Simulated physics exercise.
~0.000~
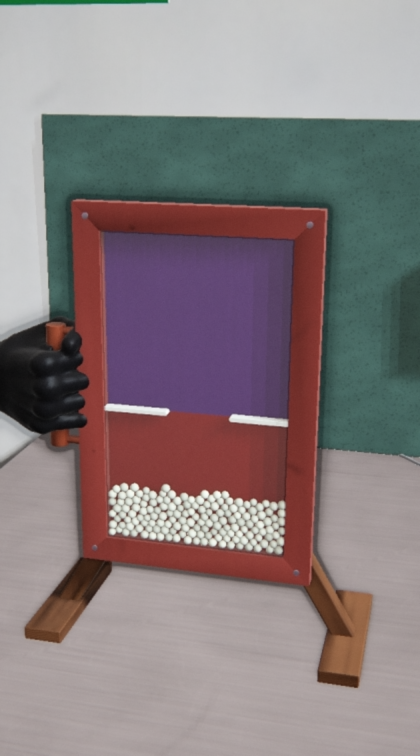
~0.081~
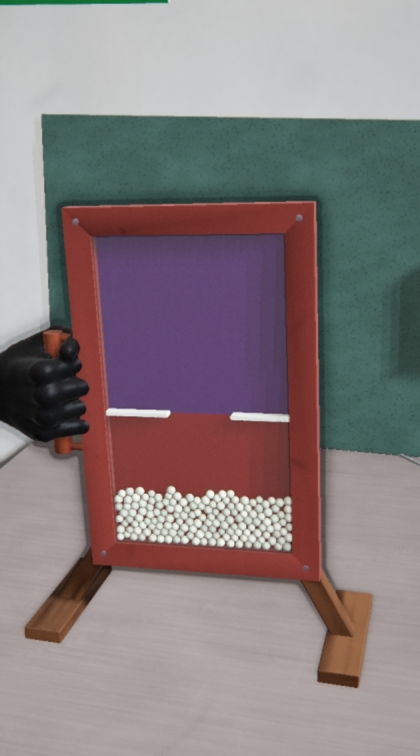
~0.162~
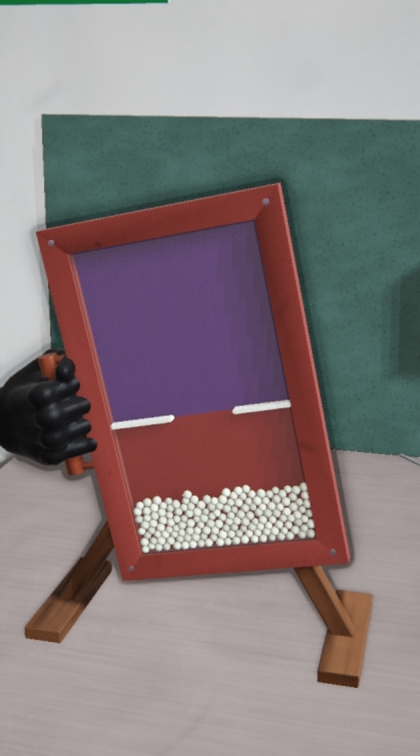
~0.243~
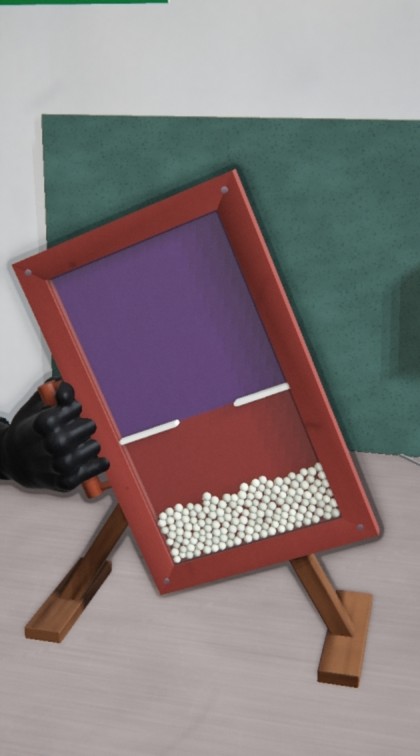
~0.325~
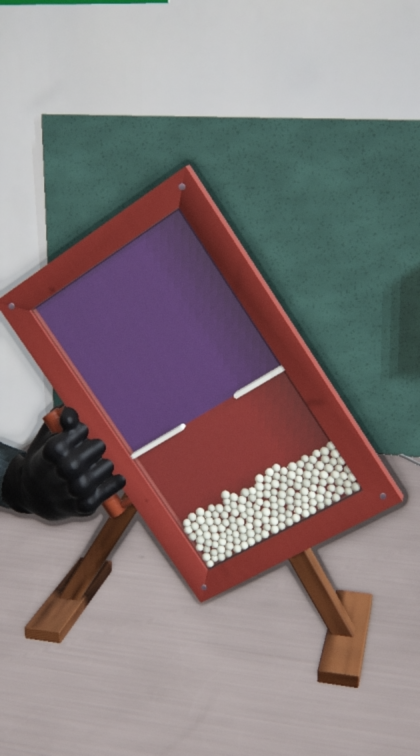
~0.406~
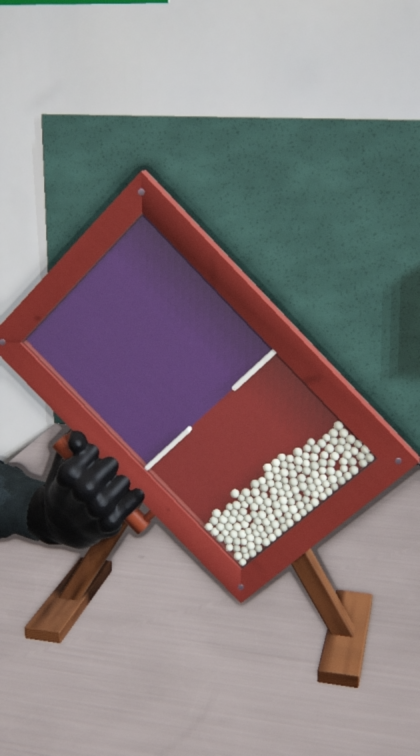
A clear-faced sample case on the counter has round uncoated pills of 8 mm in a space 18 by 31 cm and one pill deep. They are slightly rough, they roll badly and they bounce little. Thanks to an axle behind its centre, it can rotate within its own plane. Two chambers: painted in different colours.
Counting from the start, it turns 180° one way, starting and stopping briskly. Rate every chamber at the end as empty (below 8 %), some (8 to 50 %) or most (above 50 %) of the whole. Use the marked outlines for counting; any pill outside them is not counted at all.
Ratings: Red chamber some, purple chamber most.
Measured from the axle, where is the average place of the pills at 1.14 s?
Some 8 cm right and 3 cm above.
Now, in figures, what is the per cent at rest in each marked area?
Red chamber 15, purple chamber 80.
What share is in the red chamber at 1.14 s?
The share there is some 90 per cent.
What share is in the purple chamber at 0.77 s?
About 0 %.
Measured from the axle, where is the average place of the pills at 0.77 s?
Roughly 11 centimetres to the right and 3 centimetres below.
By 0.77 s, it stands 96° anticlockwise; the pills' middle is 11 cm right of and 3 cm below the centre; red 100 %.
By 1.14 s, it stands 147° anticlockwise; the pills' middle is 8 cm right of and 3 cm above the centre; red 90 %, purple 10 %.
By 1.45 s, it stands 180° anticlockwise; the pills' middle is 2 cm right of and 1 cm below the centre; red 60 %, purple 40 %.
At rest by 2.7 s, it stands 180° anticlockwise; red 15 %, purple 80 %.
